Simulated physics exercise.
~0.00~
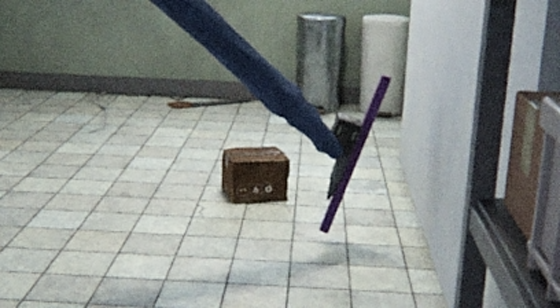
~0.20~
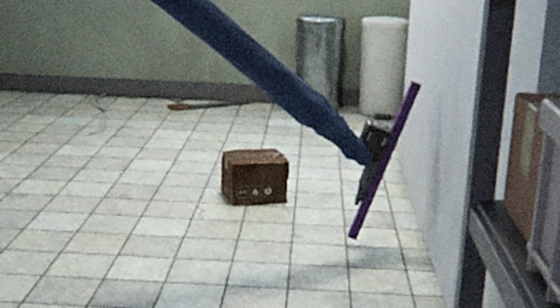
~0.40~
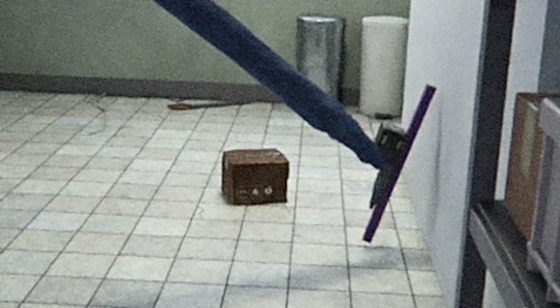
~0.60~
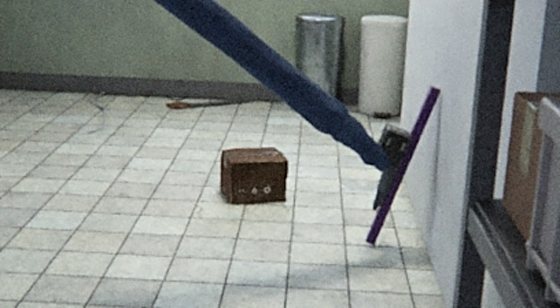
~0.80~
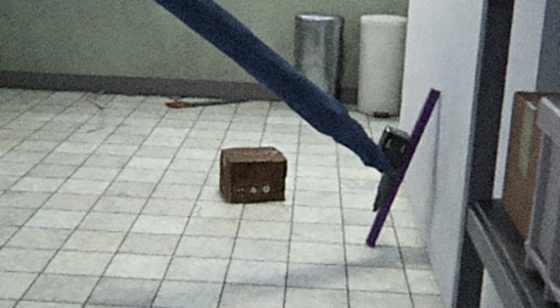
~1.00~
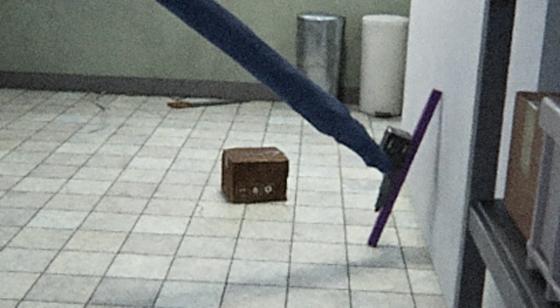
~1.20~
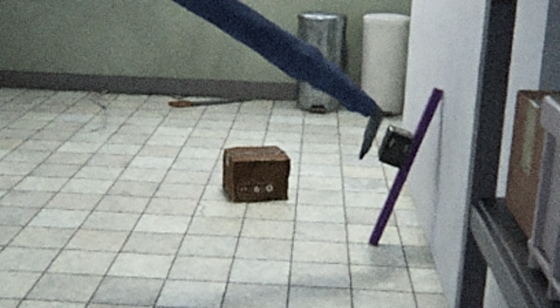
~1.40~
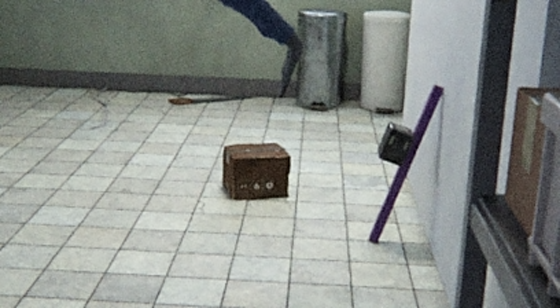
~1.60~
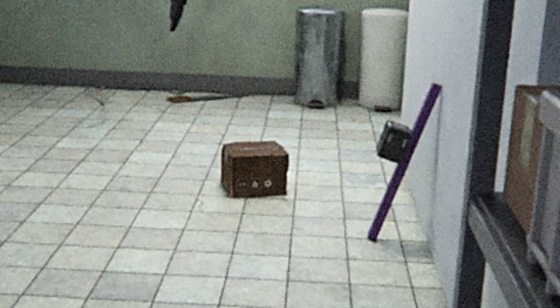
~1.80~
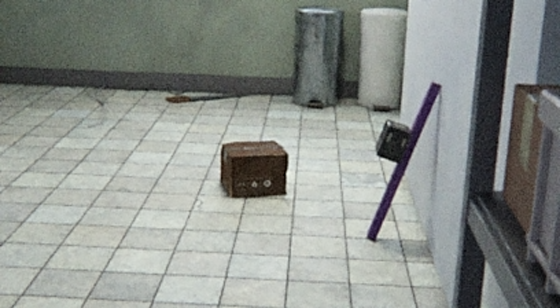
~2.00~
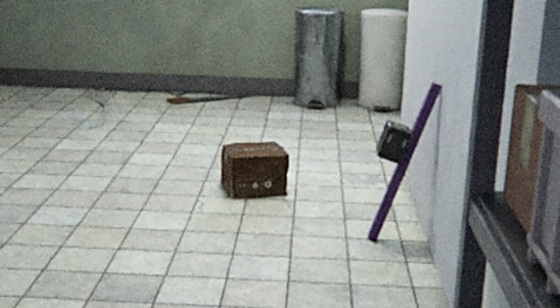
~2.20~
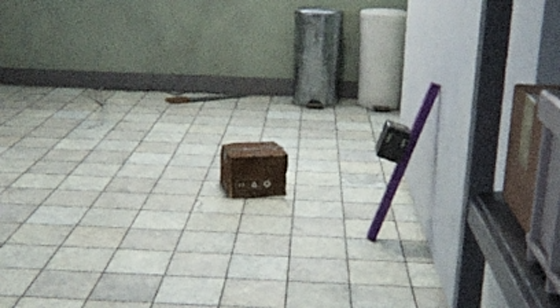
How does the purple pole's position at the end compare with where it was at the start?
The purple pole ends up farther to the right than it was at the start. It now leans against the wall without being held.
